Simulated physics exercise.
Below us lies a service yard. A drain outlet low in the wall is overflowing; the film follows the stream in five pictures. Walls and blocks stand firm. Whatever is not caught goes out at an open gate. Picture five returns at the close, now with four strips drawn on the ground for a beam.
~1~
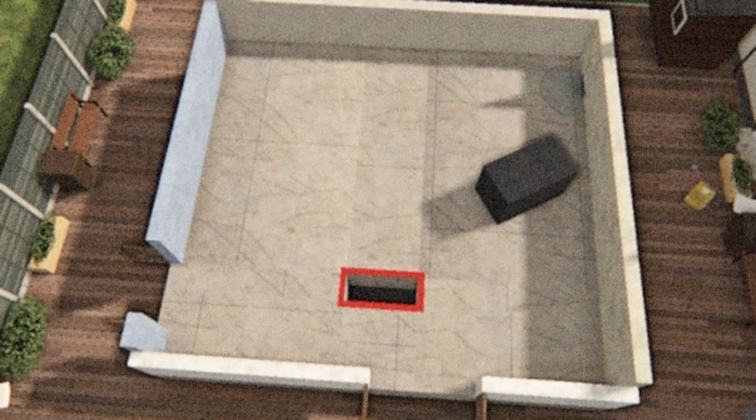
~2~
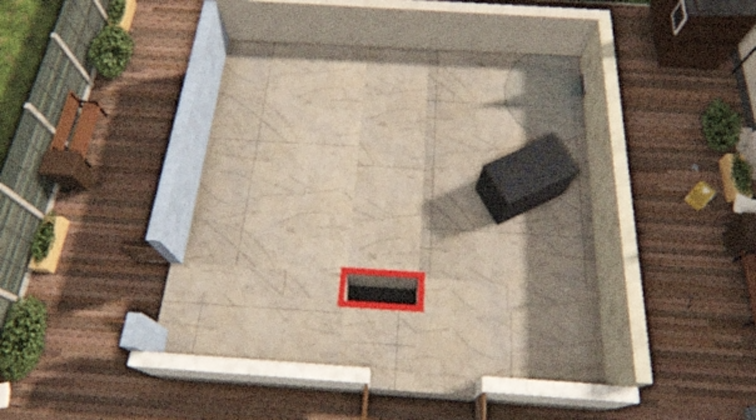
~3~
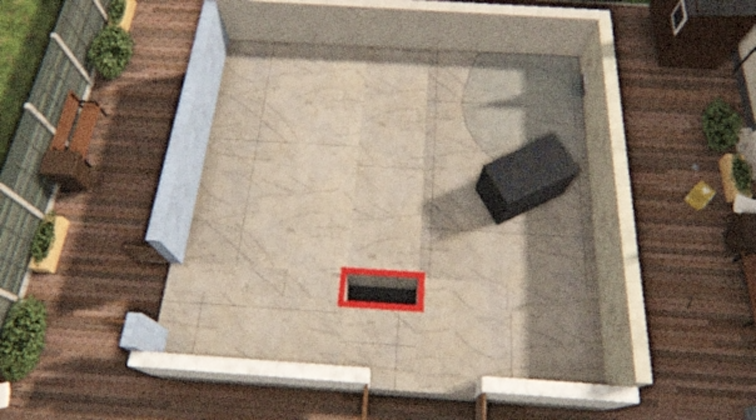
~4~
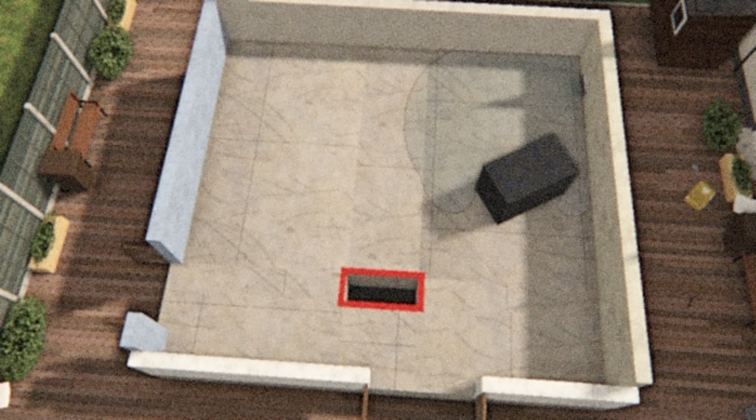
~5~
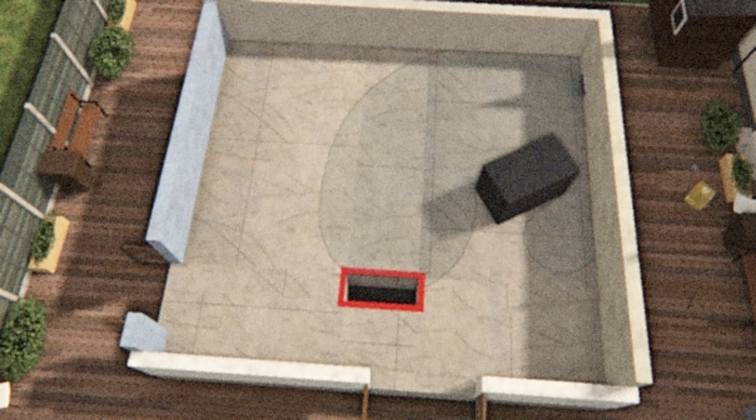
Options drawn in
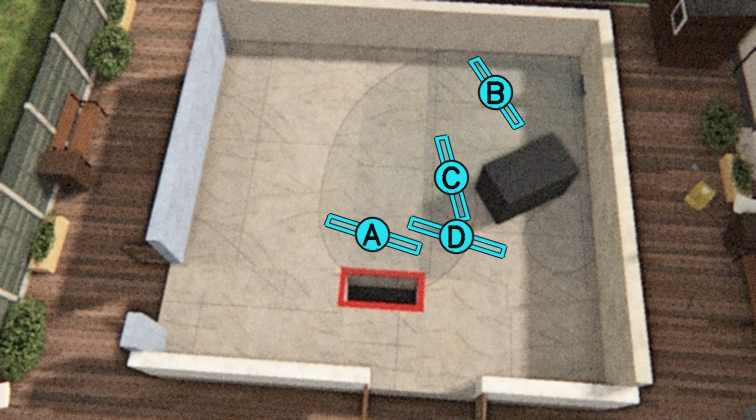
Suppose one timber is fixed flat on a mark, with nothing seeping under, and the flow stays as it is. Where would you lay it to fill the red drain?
B beats the others.
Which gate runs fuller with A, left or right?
The left gate.
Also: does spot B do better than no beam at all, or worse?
Spot B is worse.
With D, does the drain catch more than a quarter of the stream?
No.
In cyan, A from (328, 220) to (418, 248); B from (474, 60) to (518, 125); C from (441, 137) to (463, 219); D from (410, 222) to (503, 251).
If A is chosen, about 10 % of the stream goes into the red drain, about 86 % out by the gates.
If B is chosen, about 21 % of the stream goes into the red drain, about 74 % out by the gates.
If C is chosen, about 10 % of the stream goes into the red drain, about 85 % out by the gates.
If D is chosen, about 13 % of the stream goes into the red drain, about 84 % out by the gates.
